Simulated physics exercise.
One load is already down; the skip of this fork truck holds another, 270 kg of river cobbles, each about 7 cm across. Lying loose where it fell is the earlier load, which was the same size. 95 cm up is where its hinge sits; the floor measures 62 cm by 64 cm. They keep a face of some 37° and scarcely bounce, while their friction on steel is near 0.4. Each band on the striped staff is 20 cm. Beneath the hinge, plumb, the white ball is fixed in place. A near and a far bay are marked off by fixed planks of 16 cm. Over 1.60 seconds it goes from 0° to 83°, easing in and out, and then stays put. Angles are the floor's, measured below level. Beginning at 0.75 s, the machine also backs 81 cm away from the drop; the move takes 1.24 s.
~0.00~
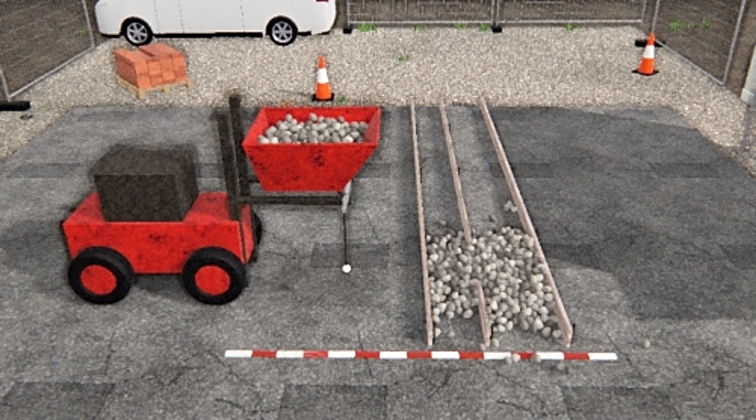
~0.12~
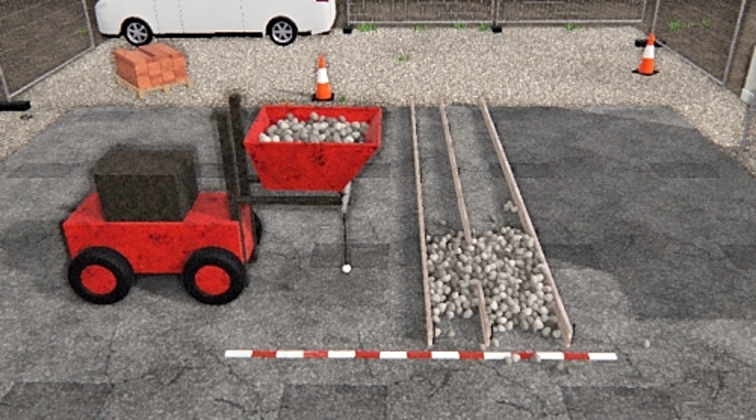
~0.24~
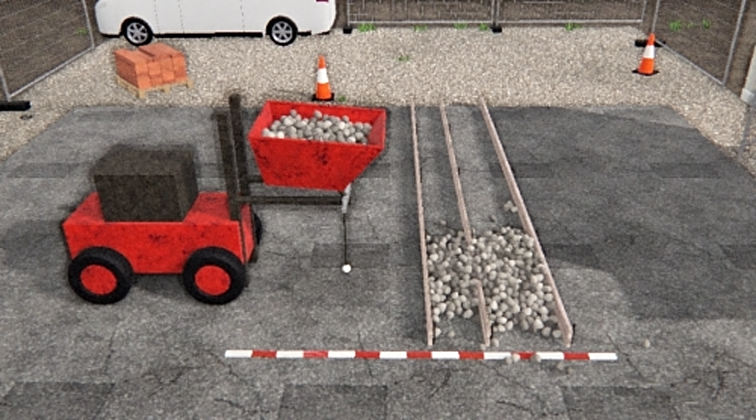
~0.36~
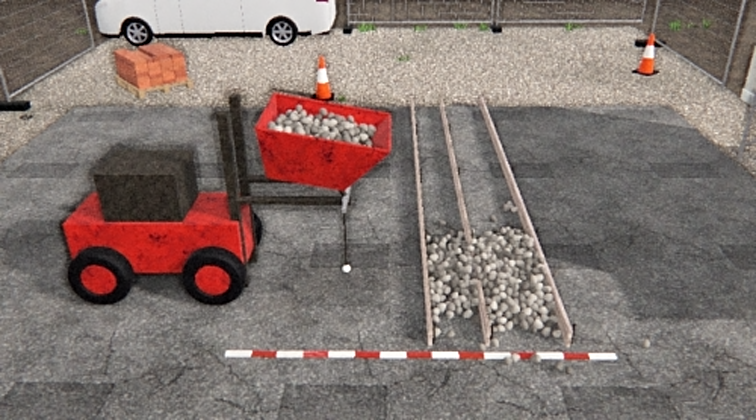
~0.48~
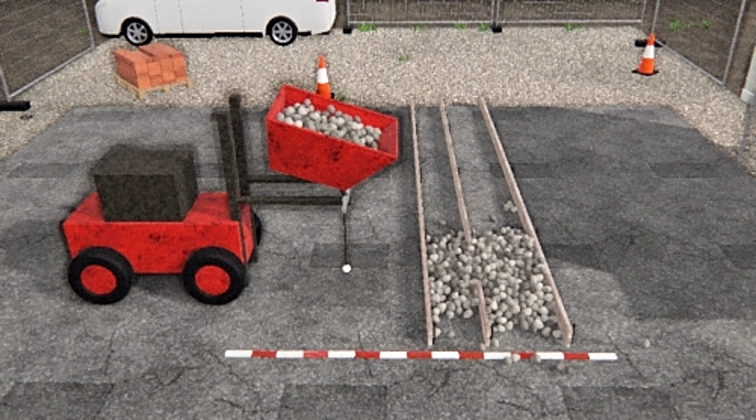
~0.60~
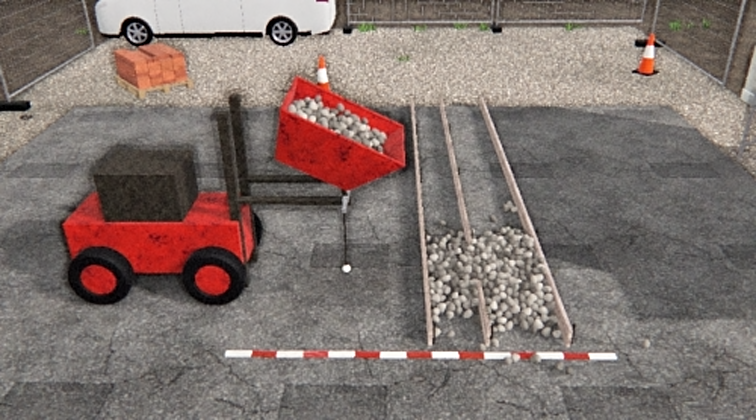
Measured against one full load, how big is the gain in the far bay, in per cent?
Some 0 per cent is added.
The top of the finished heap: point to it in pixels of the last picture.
Close to (485, 259).
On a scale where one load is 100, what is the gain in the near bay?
Close to 15 parts in a hundred.
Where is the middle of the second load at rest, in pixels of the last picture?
They end up centred around (385, 272).
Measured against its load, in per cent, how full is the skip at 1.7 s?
Roughly 25 per cent of its load.
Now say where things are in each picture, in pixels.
Lip at (377, 145), floor tilted 0°, highest stones at (306, 125). The earlier load is highest near (485, 260), 22 cm above ground level, 29 % in the near bay, 71 % in the far bay, in the first frame.
Lip at (379, 146), floor tilted 1°, highest stones at (302, 125); the stones move at 0.2 m/s on average, in the second frame.
The skip is at 5°, its lip at (383, 148); the top of the load is at (299, 123); the stones move at 0.3 m/s on average, in the third frame.
The skip is at 11°, its lip at (390, 152); the top of the load is at (291, 118); the stones move at 0.4 m/s on average, in the fourth frame.
The skip is at 18°, its lip at (397, 158); the top of the load is at (299, 112); the stones move at 0.5 m/s on average, in the fifth frame.
Lip at (404, 166), floor tilted 26°, highest stones at (306, 106); the stones move at 0.6 m/s on average, in the sixth frame.
After 1.2 s the floor is at 70°; in per cent of one load, 92 in the skip, 7 short of the bays, 29 in the near bay, 71 in the far bay; the foremost stones are at (555, 286).
After 1.7 s the floor is at 83°; in per cent of one load, 26 in the skip, 59 short of the bays, 43 in the near bay, 71 in the far bay; the foremost stones are at (555, 286).
After 2.4 s the floor is at 83°; in per cent of one load, 2 in the skip, 84 short of the bays, 44 in the near bay, 71 in the far bay; the foremost stones are at (555, 286).
After 4.8 s the floor is at 83°; in per cent of one load, 0 in the skip, 85 short of the bays, 44 in the near bay, 71 in the far bay; the foremost stones are at (555, 286). Net gain in the far bay, 0.
